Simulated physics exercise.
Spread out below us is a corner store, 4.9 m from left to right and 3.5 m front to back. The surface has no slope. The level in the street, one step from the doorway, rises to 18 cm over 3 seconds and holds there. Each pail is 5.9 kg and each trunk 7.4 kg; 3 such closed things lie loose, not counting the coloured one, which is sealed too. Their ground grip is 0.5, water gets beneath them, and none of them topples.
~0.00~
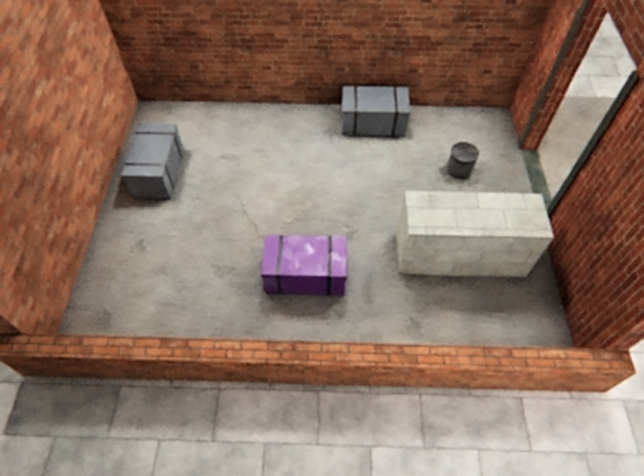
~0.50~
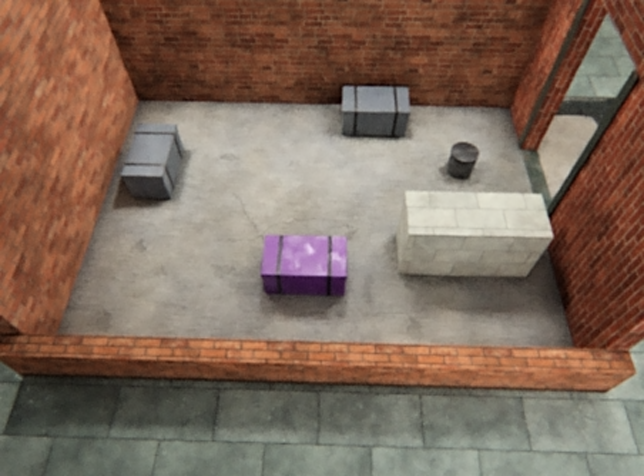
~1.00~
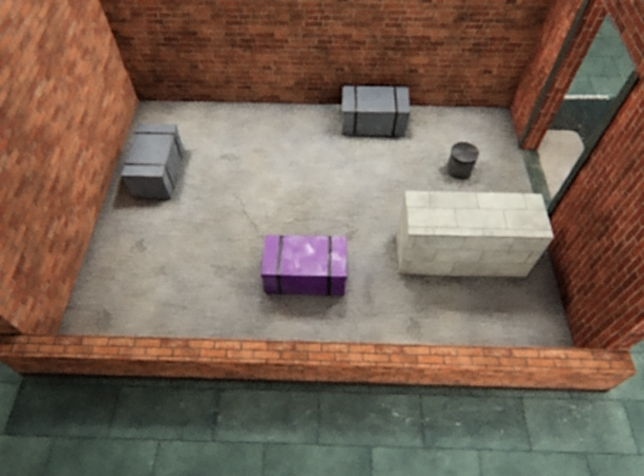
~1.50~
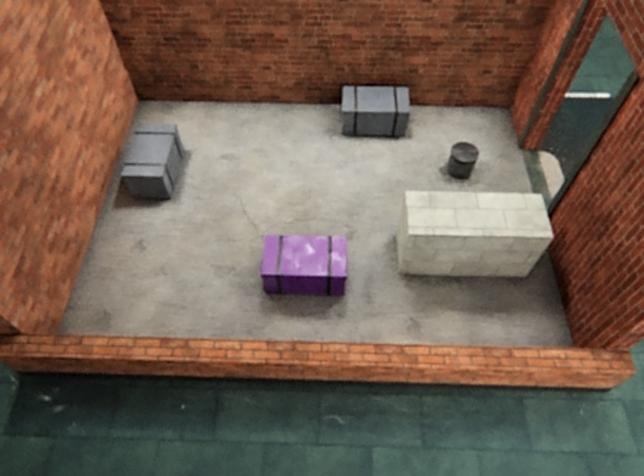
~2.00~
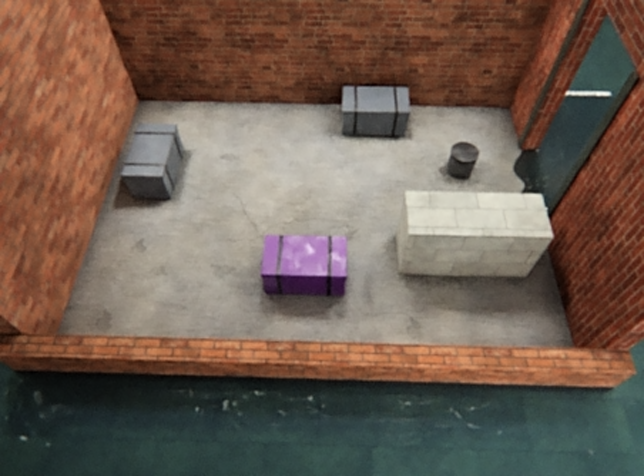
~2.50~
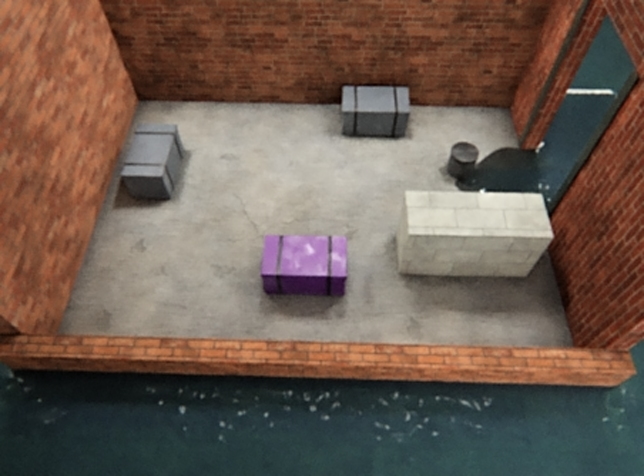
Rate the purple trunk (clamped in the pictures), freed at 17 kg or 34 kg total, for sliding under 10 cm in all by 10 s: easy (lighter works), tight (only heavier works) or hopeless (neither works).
Easy.
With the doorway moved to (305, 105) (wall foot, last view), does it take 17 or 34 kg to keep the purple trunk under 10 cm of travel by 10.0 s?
Short version: Only the heavy mass succeeds.
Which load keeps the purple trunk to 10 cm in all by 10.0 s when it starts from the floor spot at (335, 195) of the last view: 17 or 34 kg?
Well, must use the heavier.
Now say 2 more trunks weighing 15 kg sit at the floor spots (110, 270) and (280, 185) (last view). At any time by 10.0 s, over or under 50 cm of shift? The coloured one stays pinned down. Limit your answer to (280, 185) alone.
The shift ends up above the mark.
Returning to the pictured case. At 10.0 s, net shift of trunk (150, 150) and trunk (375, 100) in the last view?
30 cm and 200 cm respectively.
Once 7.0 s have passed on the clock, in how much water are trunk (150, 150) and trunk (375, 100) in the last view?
Around 7 cm and 4 cm.
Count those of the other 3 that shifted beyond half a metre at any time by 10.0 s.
2.
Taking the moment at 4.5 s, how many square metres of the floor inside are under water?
I'd put it close to 6.0 m2.
After 3.5 s the purple trunk would be 0 cm from its start with 17 kg and 0 cm from its start with 34 kg; 0 cm of water round it then.
After 4.5 s the purple trunk would be 0 cm from its start with 17 kg and 0 cm from its start with 34 kg; 1 cm of water round it then.
After 7.0 s the purple trunk would be 0 cm from its start with 17 kg and 0 cm from its start with 34 kg; 2 cm of water round it then.
After 10.0 s the purple trunk would be 0 cm from its start with 17 kg and 0 cm from its start with 34 kg; 3 cm of water round it then.
